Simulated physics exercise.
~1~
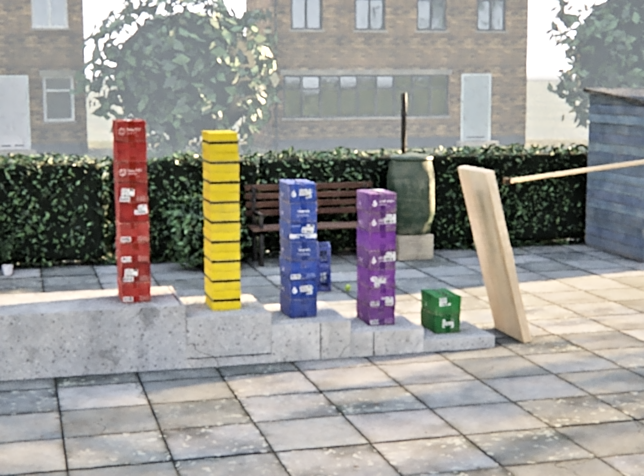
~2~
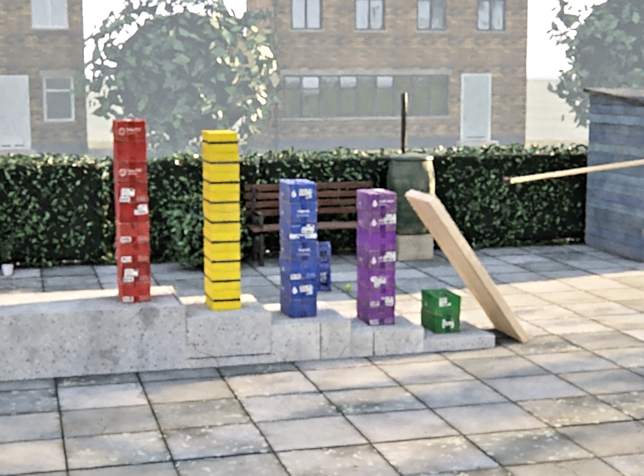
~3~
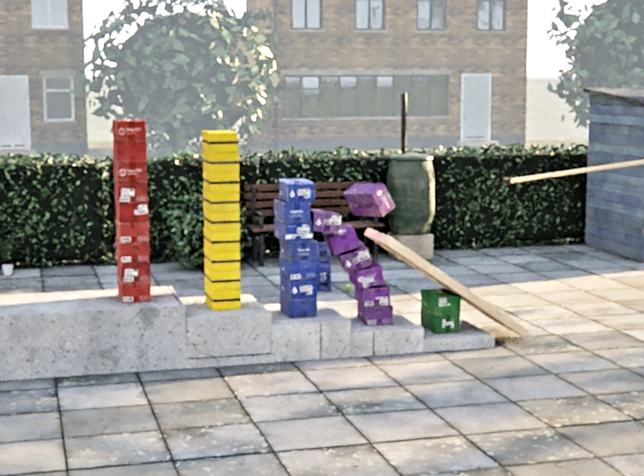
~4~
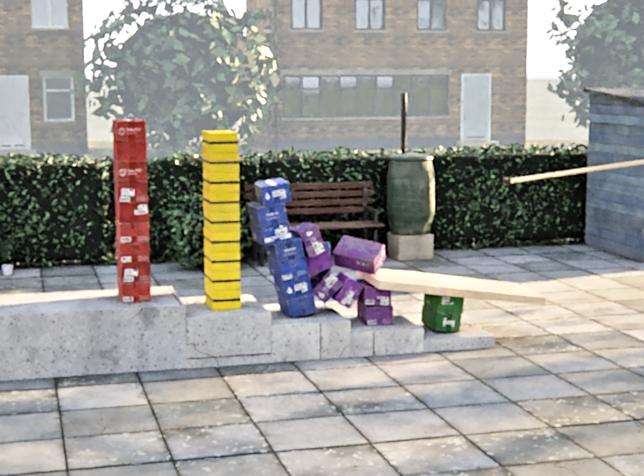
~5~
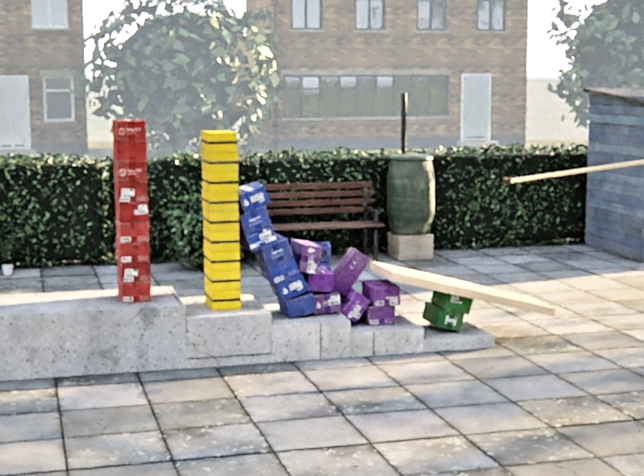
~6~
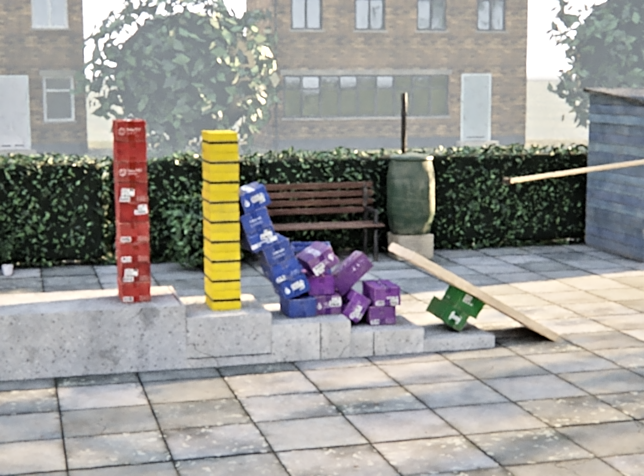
To begin with, stacks of red, yellow, blue, purple and green parcels stand on stone steps in a paved yard, while a wooden board leans at the right beside a pole. The board tips left over the low green stack and strikes the purple one. The purple stack buckles and its parcels tumble against the blue stack, which bends and leans left toward the yellow. The board lies nearly flat, then slides right and tilts the green parcel. Finally, the purple parcels lie heaped, the blue stack leans, and the red and yellow stacks remain upright.
